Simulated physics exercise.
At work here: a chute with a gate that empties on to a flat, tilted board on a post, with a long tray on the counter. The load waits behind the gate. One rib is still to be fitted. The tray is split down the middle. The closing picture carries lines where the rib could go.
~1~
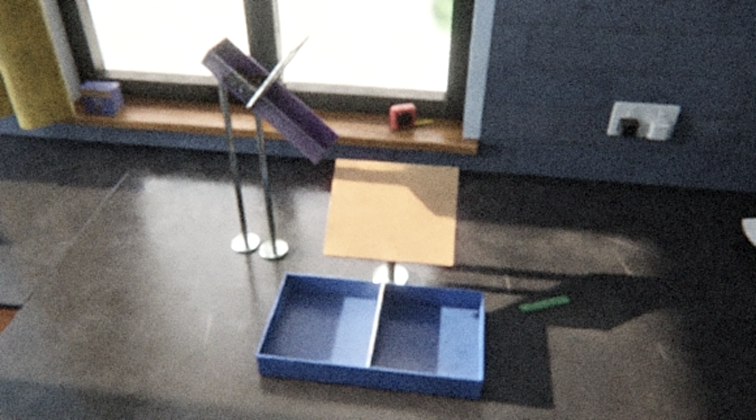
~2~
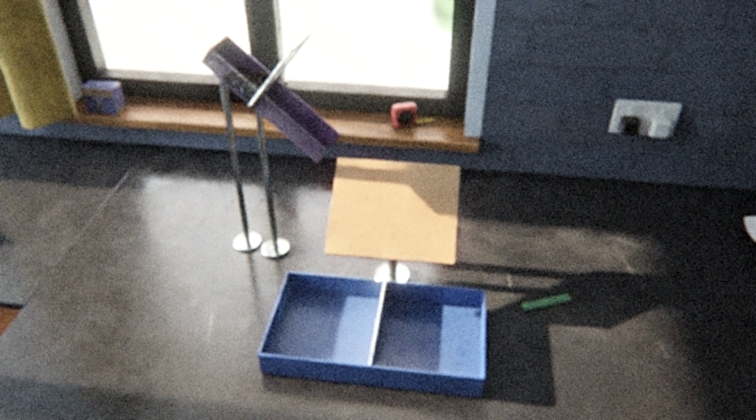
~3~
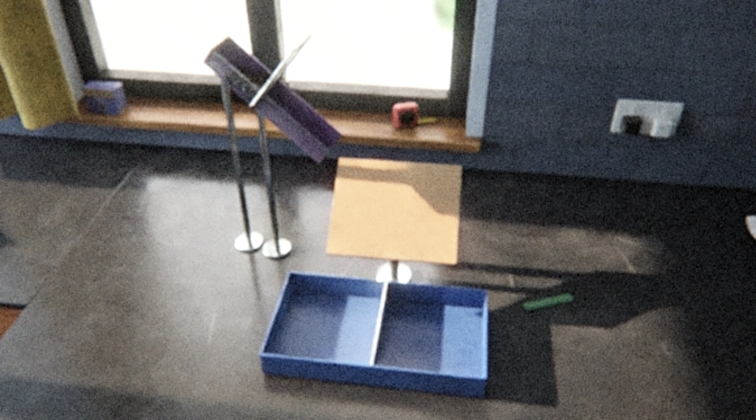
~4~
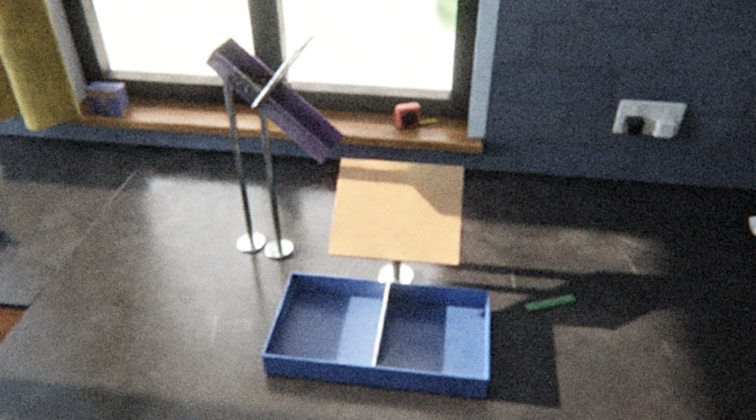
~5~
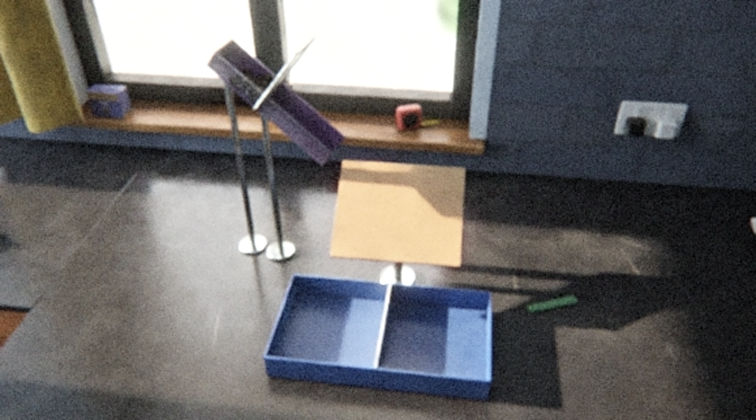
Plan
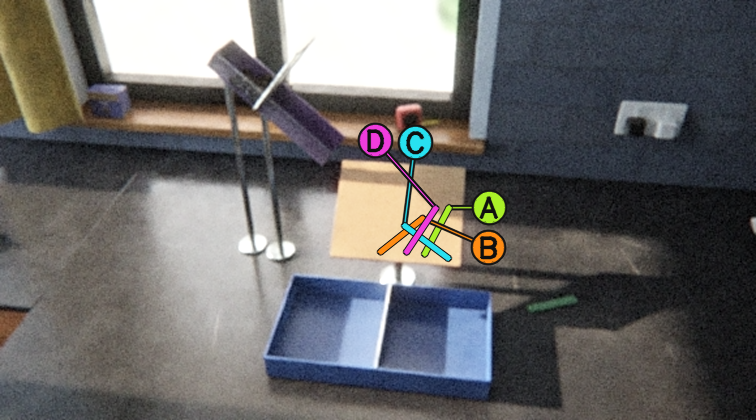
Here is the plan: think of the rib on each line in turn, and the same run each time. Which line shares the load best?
Line D.
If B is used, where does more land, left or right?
Left.
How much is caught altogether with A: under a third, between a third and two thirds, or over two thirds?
Over two thirds.
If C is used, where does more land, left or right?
More lands on the right.
On the marked copy, line A from (449, 207) to (424, 254); line B from (422, 218) to (380, 251); line C from (404, 225) to (448, 258); line D from (435, 208) to (406, 252).
With A, of what is caught, roughly a quarter in the left half, the larger part in the right.
With B, of what is caught, the larger part in the left half, about a tenth in the right.
With C, of what is caught, roughly a quarter in the left half, the larger part in the right.
With D, of what is caught, roughly a third in the left half, roughly two thirds in the right.
